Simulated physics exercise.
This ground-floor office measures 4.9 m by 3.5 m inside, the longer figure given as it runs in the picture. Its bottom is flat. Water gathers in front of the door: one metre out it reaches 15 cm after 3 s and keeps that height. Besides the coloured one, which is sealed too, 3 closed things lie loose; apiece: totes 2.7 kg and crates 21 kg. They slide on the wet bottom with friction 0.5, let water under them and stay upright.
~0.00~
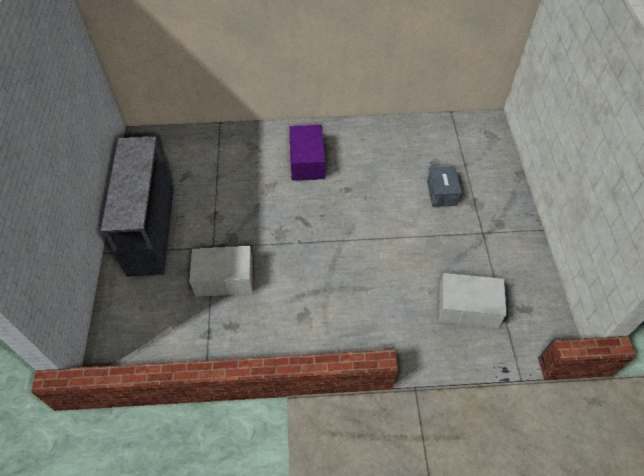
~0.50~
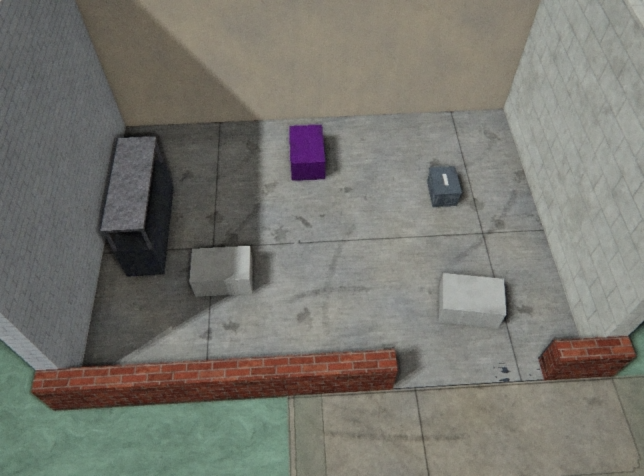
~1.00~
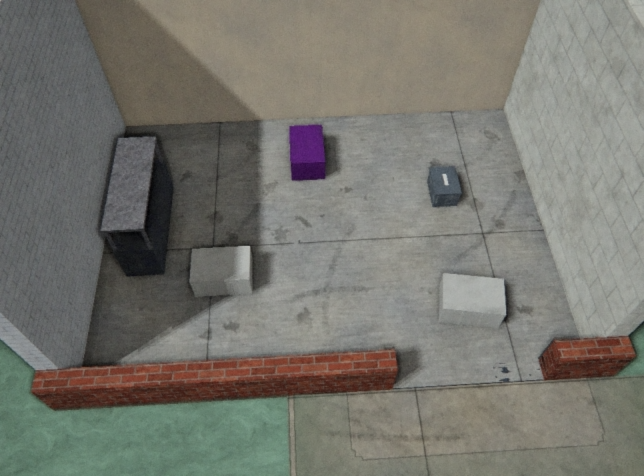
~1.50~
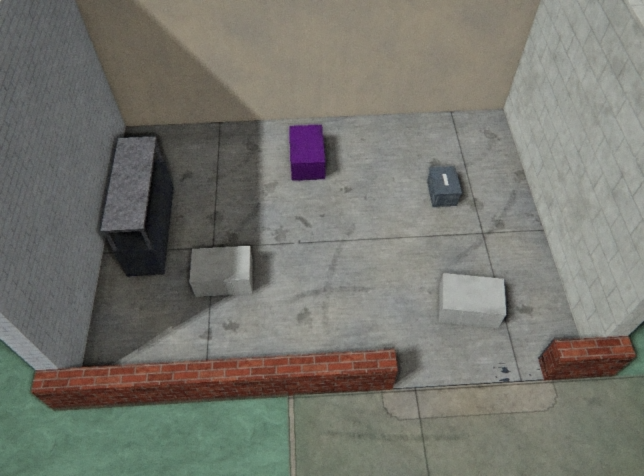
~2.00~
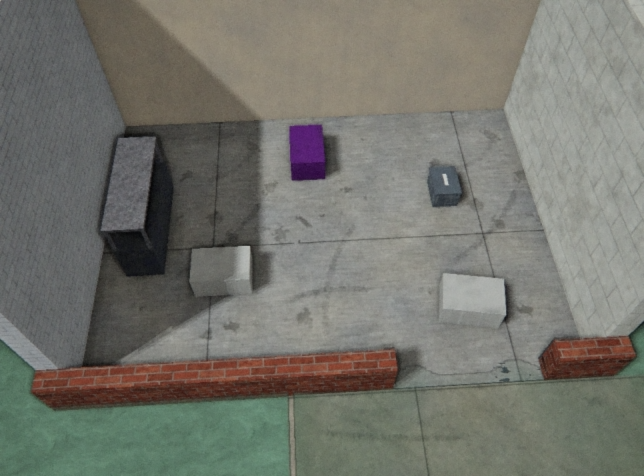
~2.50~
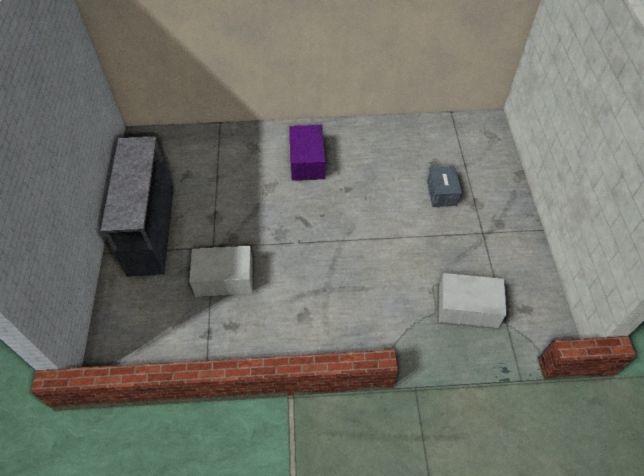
Water spreads over the ground outside the low brick wall, from the left across to the right, then creeps through the doorway gap onto the floor near a pale box, while the purple crate and other objects stay still.
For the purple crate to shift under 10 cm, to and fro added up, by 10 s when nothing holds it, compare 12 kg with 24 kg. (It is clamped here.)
I expect that only the larger load is enough.
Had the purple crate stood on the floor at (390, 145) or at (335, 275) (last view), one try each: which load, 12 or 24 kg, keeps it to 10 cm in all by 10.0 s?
In turn: It takes the larger; it takes the larger.
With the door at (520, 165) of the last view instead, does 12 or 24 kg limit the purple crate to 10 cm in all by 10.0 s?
Then only the higher weight holds it.
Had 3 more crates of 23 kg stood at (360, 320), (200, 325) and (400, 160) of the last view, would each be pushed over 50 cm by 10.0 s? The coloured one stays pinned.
In turn: Short of it, less, under.
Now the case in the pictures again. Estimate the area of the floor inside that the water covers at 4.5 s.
Some 6.0 m2.
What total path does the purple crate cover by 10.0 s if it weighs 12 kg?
Some 80 cm in all.
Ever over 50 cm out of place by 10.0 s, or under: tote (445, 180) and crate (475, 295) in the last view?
In that order: Short of it, more.
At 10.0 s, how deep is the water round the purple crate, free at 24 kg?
About 6 cm.
After 3.5 s the purple crate would be 0 cm from its start with 12 kg and 0 cm from its start with 24 kg; 0 cm of water round it then.
After 4.5 s the purple crate would be 0 cm from its start with 12 kg and 0 cm from its start with 24 kg; 0 cm of water round it then.
After 7.0 s the purple crate would be 0 cm from its start with 12 kg and 0 cm from its start with 24 kg; 3 cm of water round it then.
After 10.0 s the purple crate would be 71 cm from its start with 12 kg and 0 cm from its start with 24 kg; 6 cm of water round it then.
